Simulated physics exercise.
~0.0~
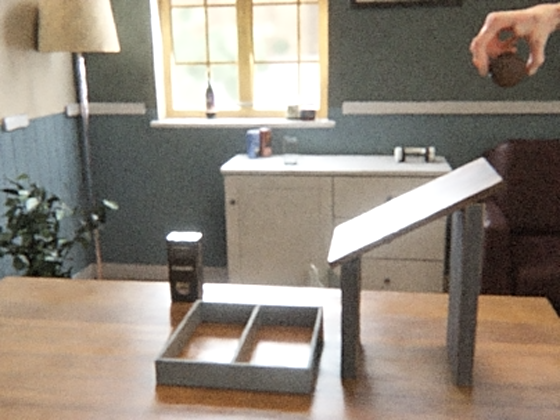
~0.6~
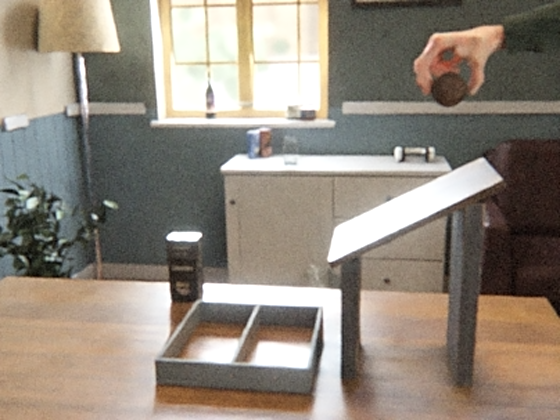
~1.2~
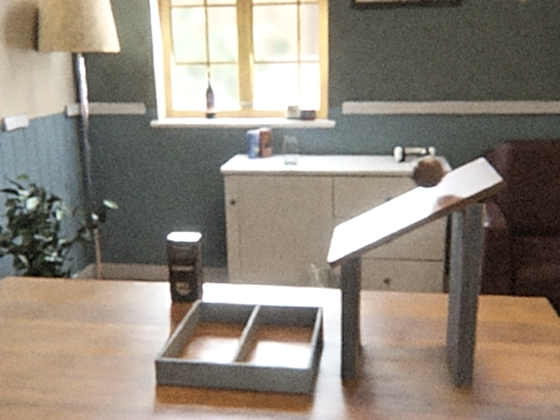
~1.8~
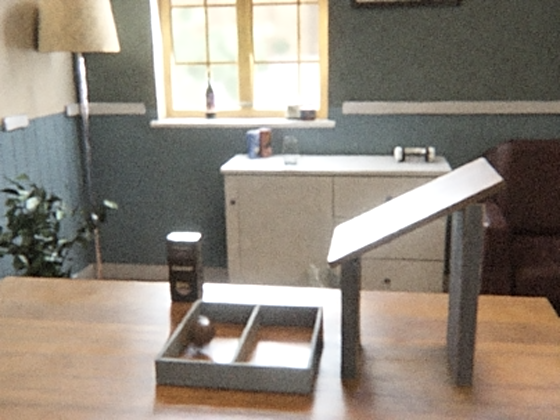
In a room with blue-green walls and a bright window, a wooden table holds a sloping white board on grey legs, a low grey tray split into two bays, and a small black carton. A hand at the upper right holds a brown onion, then carries it left until it is above the board. The fingers let go, and the onion drops to the upper part of the slope as the hand withdraws from view. The onion then travels left and down to the tray. It ends in the farther bay from the board, while the carton remains in place.
